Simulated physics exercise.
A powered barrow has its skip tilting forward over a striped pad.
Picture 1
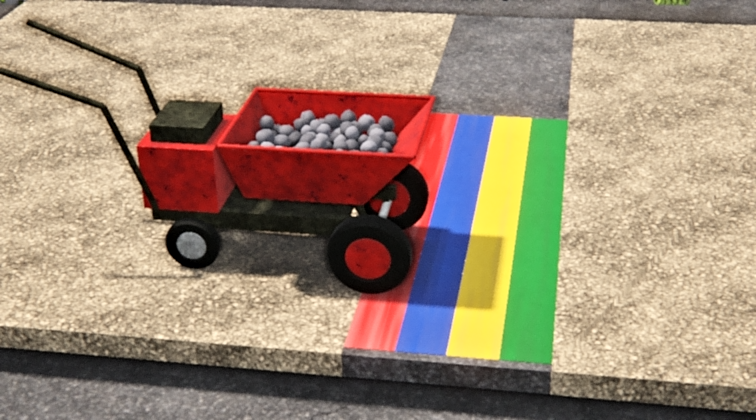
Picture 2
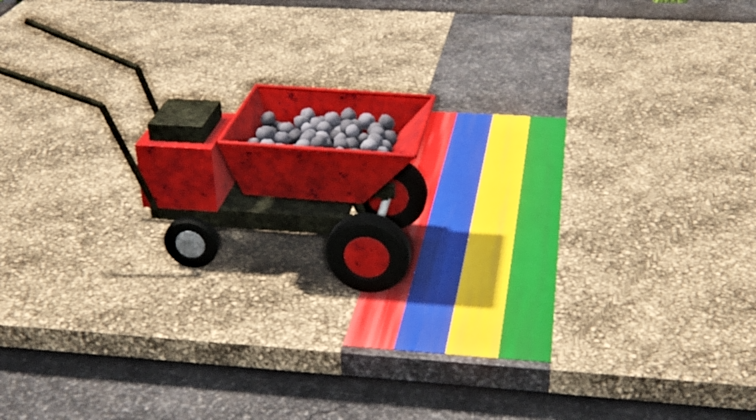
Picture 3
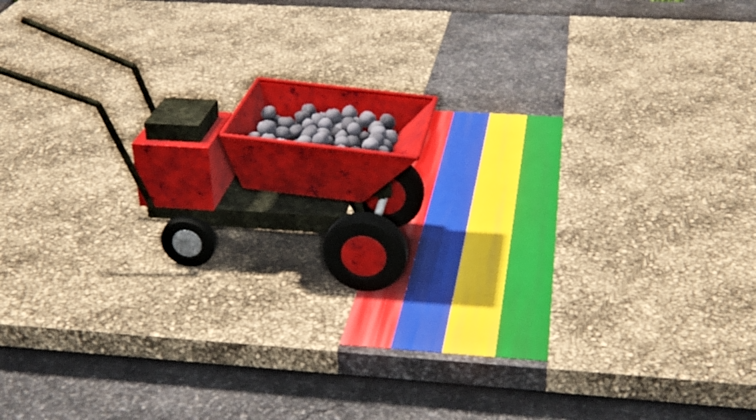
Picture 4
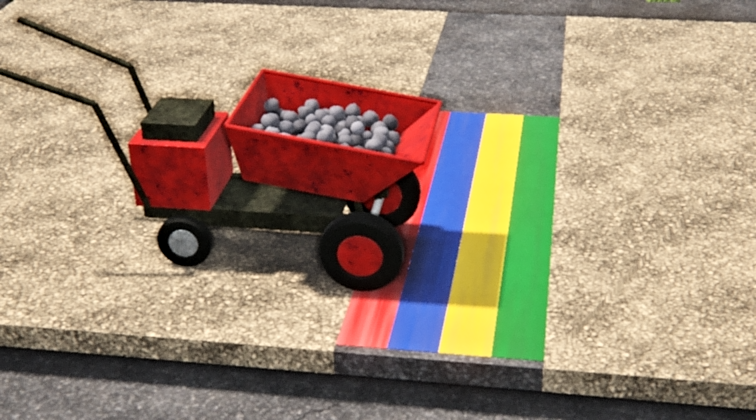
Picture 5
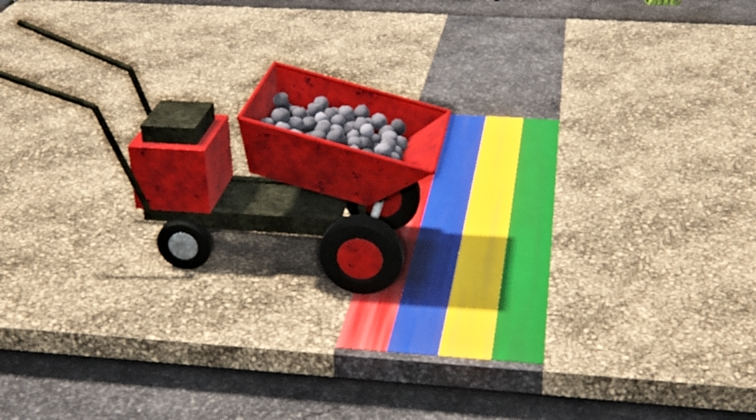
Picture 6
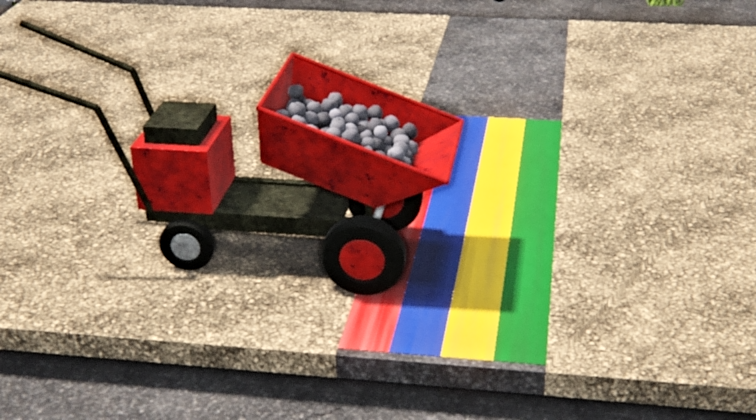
On a speckled pale slab with a pad striped red, blue, yellow and green, a red powered barrow stands with its skip level and loaded with round grey cobbles. The skip tilts forward slowly, its rear rising off the dark chassis until it is clearly tipped, the cobbles still inside.
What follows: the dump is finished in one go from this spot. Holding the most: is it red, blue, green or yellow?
It's green.
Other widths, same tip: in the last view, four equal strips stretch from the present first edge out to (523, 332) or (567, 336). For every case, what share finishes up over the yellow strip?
Shares: 0 %; then 20 %.
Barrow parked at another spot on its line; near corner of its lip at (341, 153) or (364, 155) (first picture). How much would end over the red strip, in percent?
That would be roughly 0 in a hundred and then roughly 0 in a hundred.
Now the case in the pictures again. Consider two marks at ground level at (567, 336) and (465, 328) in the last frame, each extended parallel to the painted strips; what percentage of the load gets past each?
In order, some 20 % then some 70 %.
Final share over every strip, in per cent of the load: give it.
Shares by strip - red: 0 per cent; blue: 0 per cent; yellow: 10 per cent; green: 35 per cent.
Soon after the last picture, skip tipped steeply; all in the skip.
A little later, skip tipped right over; about two thirds in the skip; a small part over the yellow strip; about a quarter over the green strip; a stray few off the paint.
Later still, skip tipped right over; about a third in the skip; a small part over the yellow strip; about a third over the green strip; about a quarter off the paint.
At rest, skip tipped right over; about a third in the skip; none over the red strip; none over the blue strip; a small part over the yellow strip; about a third over the green strip; about a quarter off the paint.
